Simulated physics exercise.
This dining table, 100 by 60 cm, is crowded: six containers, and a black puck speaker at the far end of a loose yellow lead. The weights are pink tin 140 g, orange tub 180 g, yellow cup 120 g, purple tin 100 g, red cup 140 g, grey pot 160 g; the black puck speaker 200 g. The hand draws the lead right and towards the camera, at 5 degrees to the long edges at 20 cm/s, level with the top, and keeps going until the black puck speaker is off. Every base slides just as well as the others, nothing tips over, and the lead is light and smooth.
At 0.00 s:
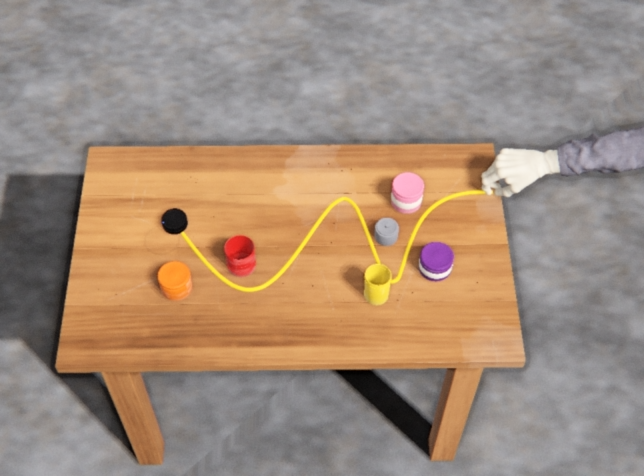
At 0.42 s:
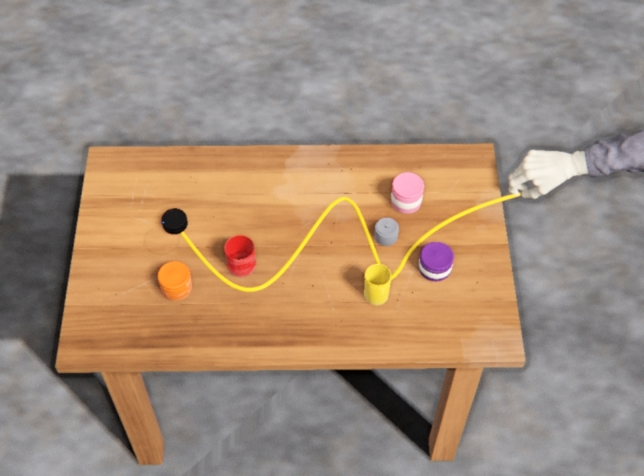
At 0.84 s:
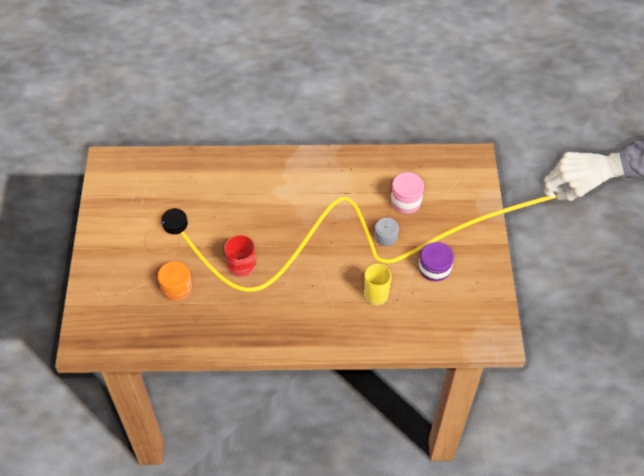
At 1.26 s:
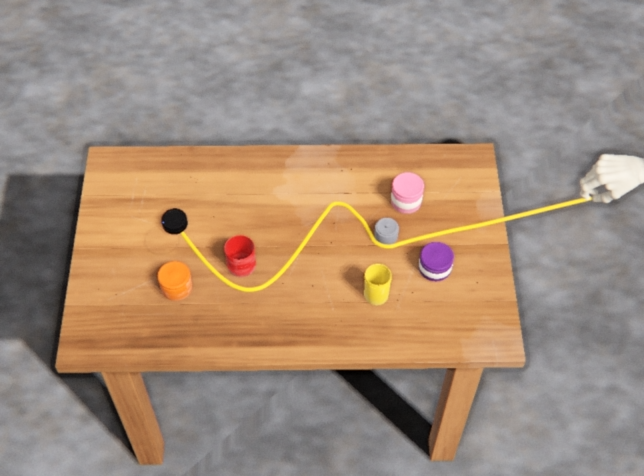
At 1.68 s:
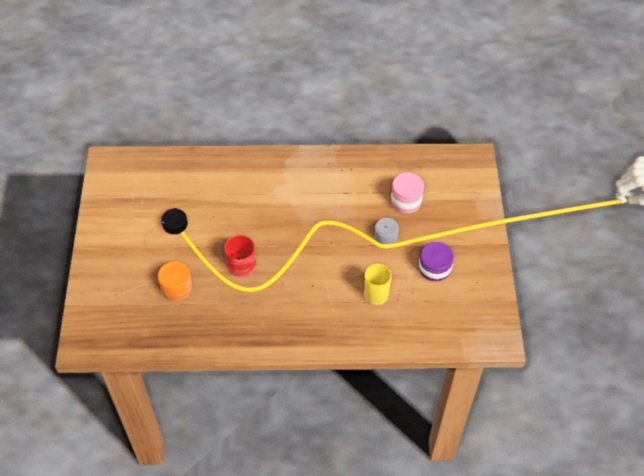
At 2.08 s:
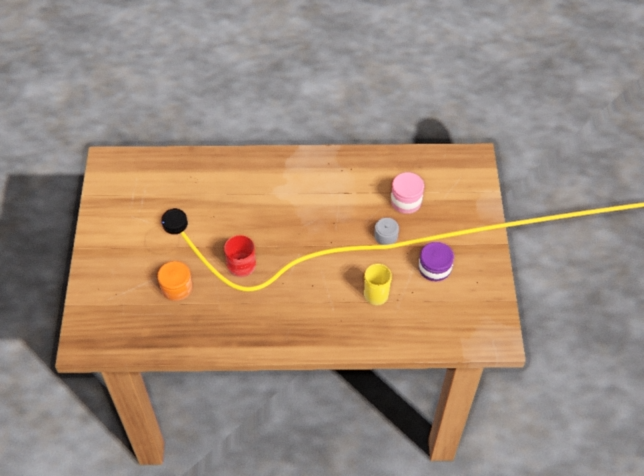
Gloved hand pulling a yellow cord rightward off a wooden table, its loose curves straightening among colourful containers that stay still.
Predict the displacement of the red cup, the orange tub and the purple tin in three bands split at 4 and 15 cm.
Result: Red cup slides into the middle band, orange tub stays in the low band, purple tin stays about where it is.
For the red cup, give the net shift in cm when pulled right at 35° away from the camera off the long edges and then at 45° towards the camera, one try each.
First try roughly 12 cm, second try roughly 9 cm.
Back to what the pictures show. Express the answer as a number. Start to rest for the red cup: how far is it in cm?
Roughly 11 cm.
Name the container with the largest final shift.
Answer: The red cup.
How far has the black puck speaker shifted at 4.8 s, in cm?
Close to 42 cm.
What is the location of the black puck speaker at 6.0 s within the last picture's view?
You'd find it somewhere around (458, 239).
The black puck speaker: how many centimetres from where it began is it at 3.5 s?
About 18 cm.
At 3.5 s, the black puck speaker has slid 18 cm. Moved, red cup 11 cm.
At 4.8 s, the black puck speaker has slid 42 cm. Moved, red cup 11 cm.
At 6.0 s, the black puck speaker has slid 65 cm. Moved, red cup 11 cm, purple tin 2 cm, grey pot 2 cm.
At 6.9 s, the black puck speaker is off the top. Moved, red cup 11 cm at (266, 211), purple tin 2 cm at (445, 259), grey pot 2 cm, orange tub 0 cm at (174, 274).
